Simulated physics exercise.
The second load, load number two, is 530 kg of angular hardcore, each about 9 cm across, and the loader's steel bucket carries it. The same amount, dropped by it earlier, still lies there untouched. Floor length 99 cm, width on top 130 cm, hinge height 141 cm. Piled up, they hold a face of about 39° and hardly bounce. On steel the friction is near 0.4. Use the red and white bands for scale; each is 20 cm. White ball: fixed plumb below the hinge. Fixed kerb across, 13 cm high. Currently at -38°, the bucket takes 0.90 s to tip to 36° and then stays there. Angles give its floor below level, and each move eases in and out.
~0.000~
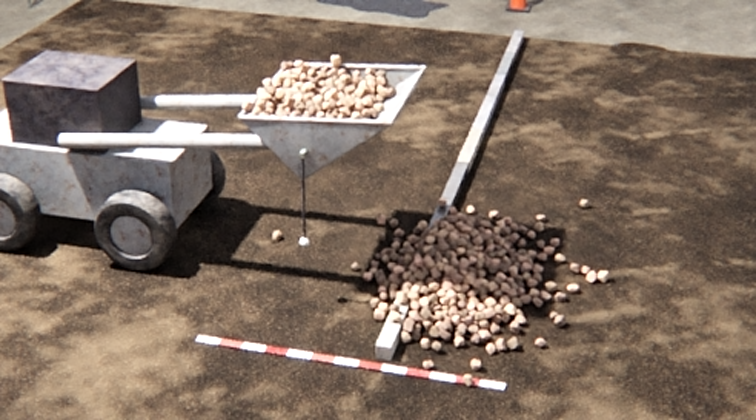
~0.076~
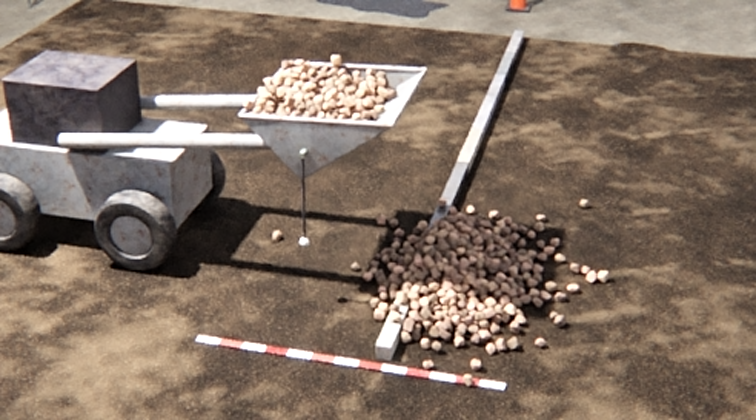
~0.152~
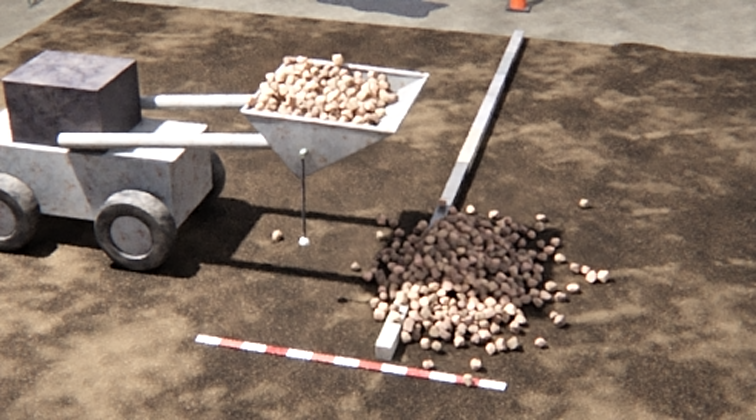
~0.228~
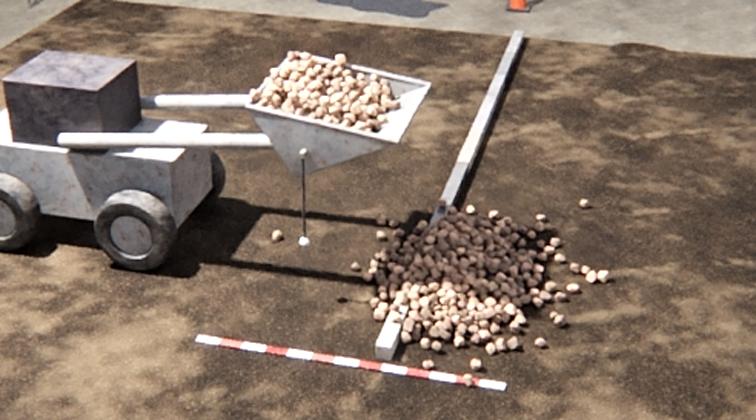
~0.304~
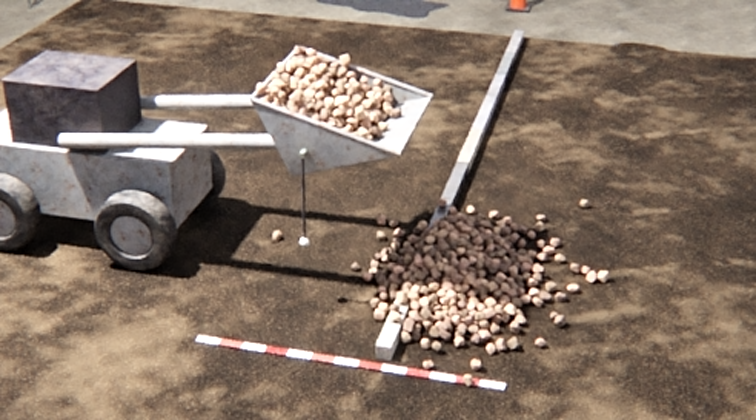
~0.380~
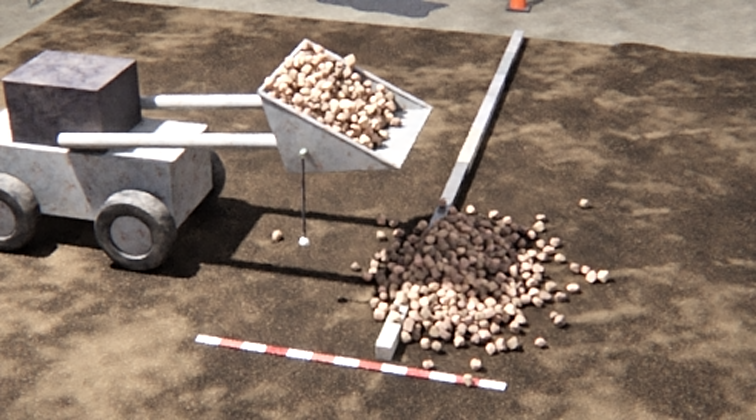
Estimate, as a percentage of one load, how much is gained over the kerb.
Some 43 per cent is added.
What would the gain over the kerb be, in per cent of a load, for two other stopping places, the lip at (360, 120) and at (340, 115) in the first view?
First place: Roughly 10 %; second place: Roughly 0 %.
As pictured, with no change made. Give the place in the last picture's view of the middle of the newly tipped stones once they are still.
Centre: Approx. (419, 253).
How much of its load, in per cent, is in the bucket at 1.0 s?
It keeps some 90 percent of its load.
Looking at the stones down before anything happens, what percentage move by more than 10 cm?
Close to 5 in a hundred of them.
After 0.7 s the floor is at 25°; in per cent of one load, 100 in the bucket, 14 on this side of the kerb, 86 over the kerb; the foremost stones are at (580, 274).
After 1.0 s the floor is at 36°; in per cent of one load, 90 in the bucket, 24 on this side of the kerb, 86 over the kerb; the foremost stones are at (580, 274).
After 1.4 s the floor is at 36°; in per cent of one load, 38 in the bucket, 57 on this side of the kerb, 105 over the kerb; the foremost stones are at (580, 274).
After 4.2 s the floor is at 36°; in per cent of one load, 0 in the bucket, 70 on this side of the kerb, 130 over the kerb; the foremost stones are at (583, 267). Net gain over the kerb, 43.
